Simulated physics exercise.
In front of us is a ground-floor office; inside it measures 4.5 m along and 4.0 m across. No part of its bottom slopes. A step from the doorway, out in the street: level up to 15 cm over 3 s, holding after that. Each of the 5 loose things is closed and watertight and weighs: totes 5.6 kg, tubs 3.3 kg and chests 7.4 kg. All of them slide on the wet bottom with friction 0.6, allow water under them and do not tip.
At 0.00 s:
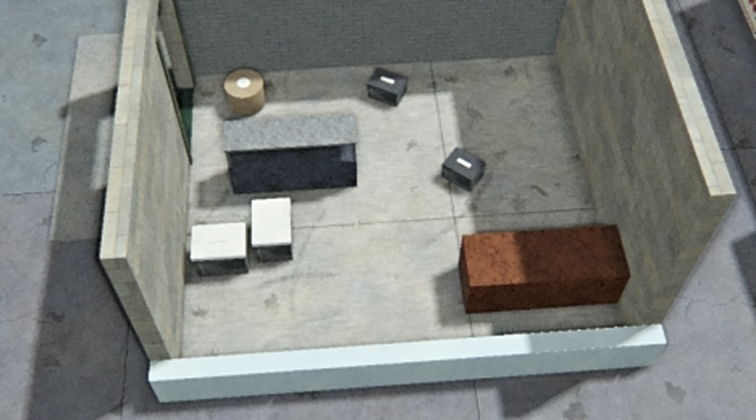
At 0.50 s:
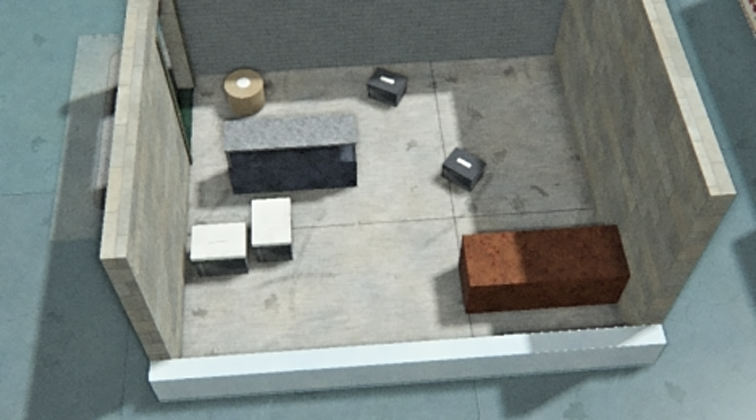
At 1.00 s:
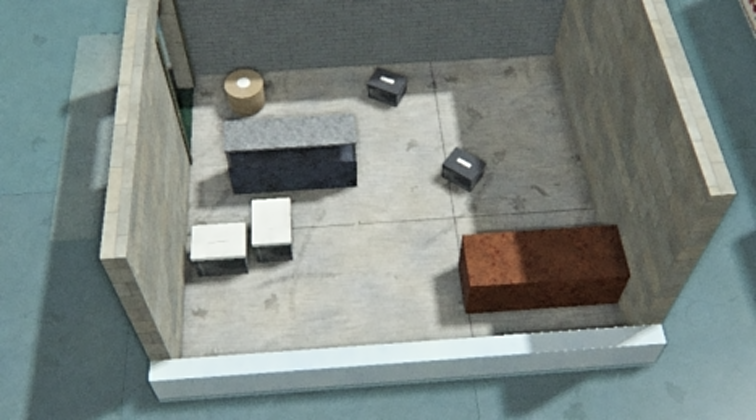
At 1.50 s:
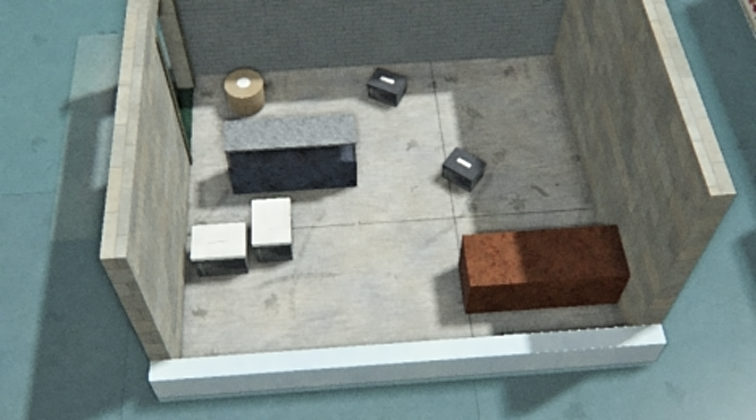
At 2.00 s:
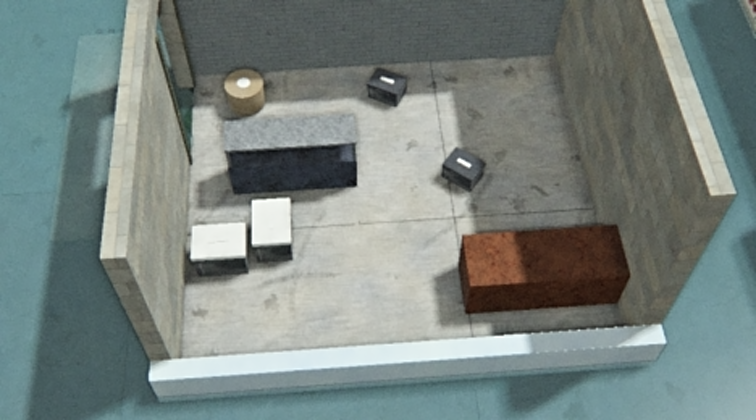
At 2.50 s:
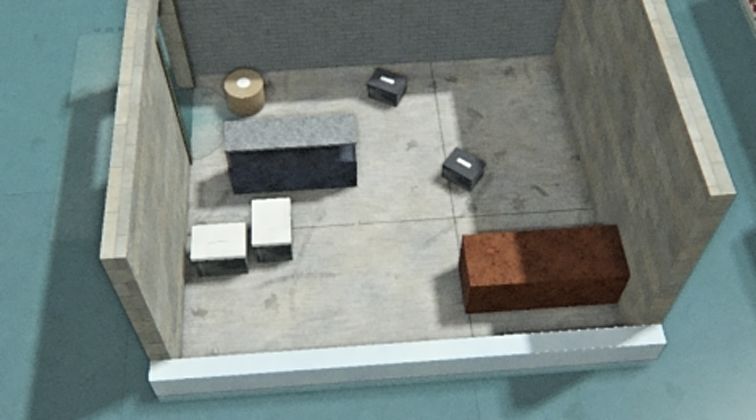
In a ground-floor office seen from above, boxes, a round tub and larger blocks stay still while the grey ground outside turns blue-green with water, and a thin patch finally appears inside by the left wall.
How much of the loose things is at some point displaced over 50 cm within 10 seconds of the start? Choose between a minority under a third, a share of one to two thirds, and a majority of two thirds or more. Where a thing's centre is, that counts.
A share of one to two thirds.
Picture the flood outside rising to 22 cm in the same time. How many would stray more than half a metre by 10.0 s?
Then it comes to 2.
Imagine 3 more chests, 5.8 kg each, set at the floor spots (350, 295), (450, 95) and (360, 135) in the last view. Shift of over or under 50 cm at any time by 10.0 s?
In order: Not as far; farther; farther.
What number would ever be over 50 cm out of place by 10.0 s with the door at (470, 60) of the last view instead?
The count would be 1.
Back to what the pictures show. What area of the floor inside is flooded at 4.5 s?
Some 4.5 m2 of it.
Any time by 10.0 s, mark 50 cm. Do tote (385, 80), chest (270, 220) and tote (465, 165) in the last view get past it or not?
First farther, then not as far, then not as far.
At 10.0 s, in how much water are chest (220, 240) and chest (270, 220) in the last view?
Close to 2 and 1 centimetres.
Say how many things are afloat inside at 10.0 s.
2 at that moment.
After 3.5 s 0 of 5 are over 50 cm from their spots; 0 afloat.
After 4.5 s 1 of 5 are over 50 cm from their spots; 1 afloat.
After 7.0 s 2 of 5 are over 50 cm from their spots; 2 afloat.
After 10.0 s 2 of 5 are over 50 cm from their spots, and 2 have been at some point; 2 afloat.
